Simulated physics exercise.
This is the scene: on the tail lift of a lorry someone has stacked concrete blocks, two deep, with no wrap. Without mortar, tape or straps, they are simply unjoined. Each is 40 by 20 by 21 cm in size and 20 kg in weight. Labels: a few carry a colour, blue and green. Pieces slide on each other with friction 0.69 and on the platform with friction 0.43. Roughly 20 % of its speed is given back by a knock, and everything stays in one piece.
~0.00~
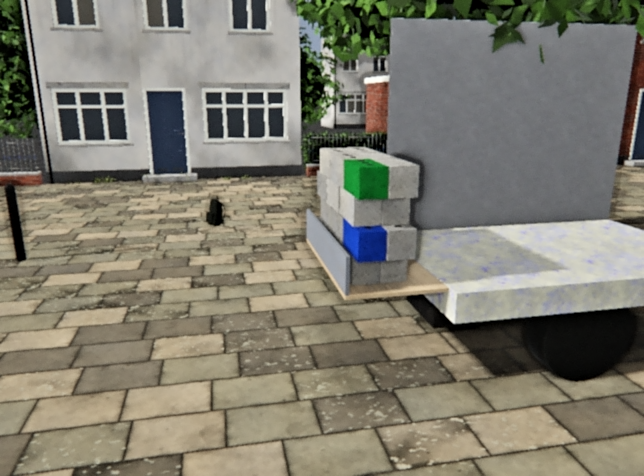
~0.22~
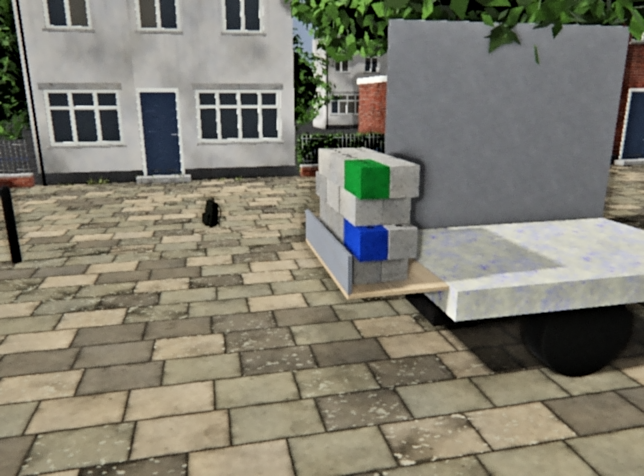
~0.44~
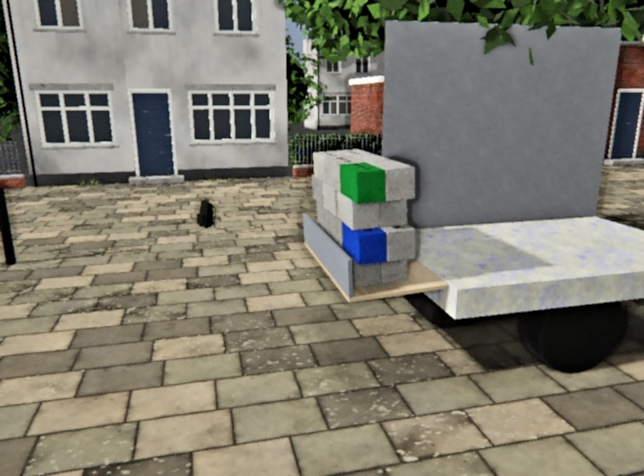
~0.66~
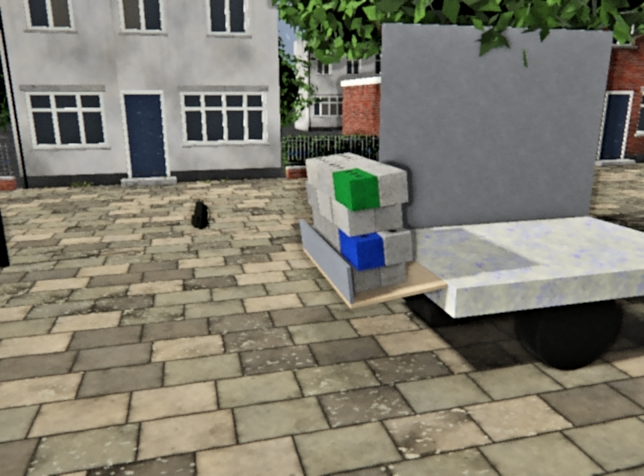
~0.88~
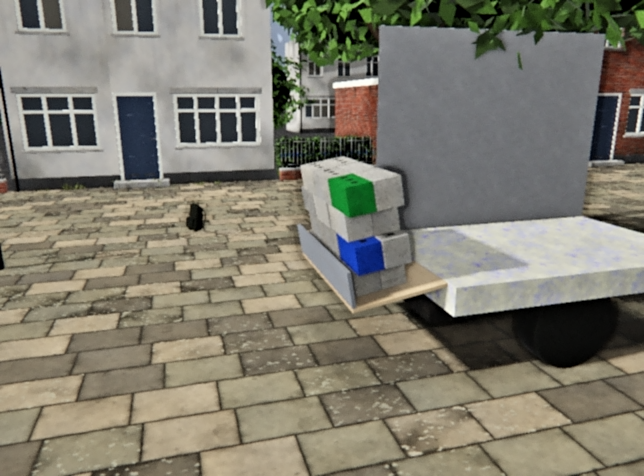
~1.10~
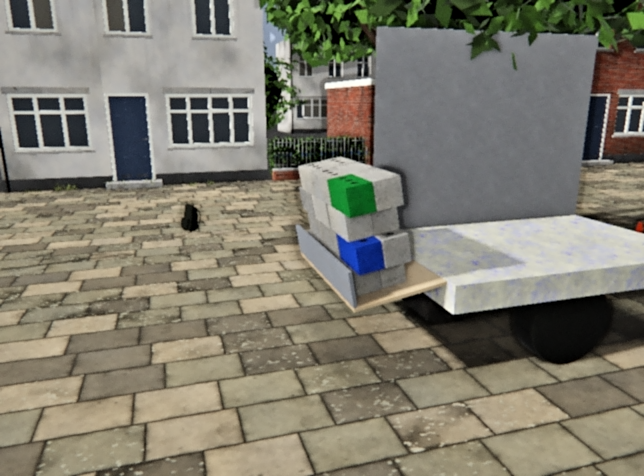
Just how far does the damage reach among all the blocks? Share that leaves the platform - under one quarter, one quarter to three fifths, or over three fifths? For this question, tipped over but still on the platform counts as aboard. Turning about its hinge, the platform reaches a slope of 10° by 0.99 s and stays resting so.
Under one quarter.
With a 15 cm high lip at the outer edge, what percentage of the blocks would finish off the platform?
Share at the end: 0 percent.
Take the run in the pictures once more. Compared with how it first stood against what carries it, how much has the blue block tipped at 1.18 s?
Some 0°.
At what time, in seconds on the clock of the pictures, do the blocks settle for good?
Close to 1.5 seconds.
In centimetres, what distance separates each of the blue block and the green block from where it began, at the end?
Blue: 10 cm, green: 20 cm.
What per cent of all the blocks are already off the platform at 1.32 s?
0 %.
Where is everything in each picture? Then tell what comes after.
In the first picture (places mark the middle of the side facing us; the camera moves round a little; leans and shifts are taken against what carries them), platform's outer corner (347, 298) slope 0°; green block (374, 183); blue block (373, 247); nothing disturbed.
Platform's outer corner (350, 297) slope 0°; green block (375, 183), in the second picture.
Platform's outer corner (351, 301) slope 3°; blue block (373, 249), in the third picture.
Platform's outer corner (353, 306) slope 7°; green block (365, 194), in the fourth picture.
Platform's outer corner (355, 311) slope 10°; green block (361, 200), in the fifth picture.
Platform's outer corner (356, 310) slope 10°; green block (361, 200); blue block (371, 258); nothing disturbed, in the sixth picture.
After 1.18 s, slope 10°; none of the 24 blocks off the platform.
At rest (1.7 s), slope 10°; none of the 24 blocks off the platform; green block unmoved; blue block unmoved. That is 0 per cent. As the last picture would show them, middles, green block near (351, 195), blue block near (360, 250).
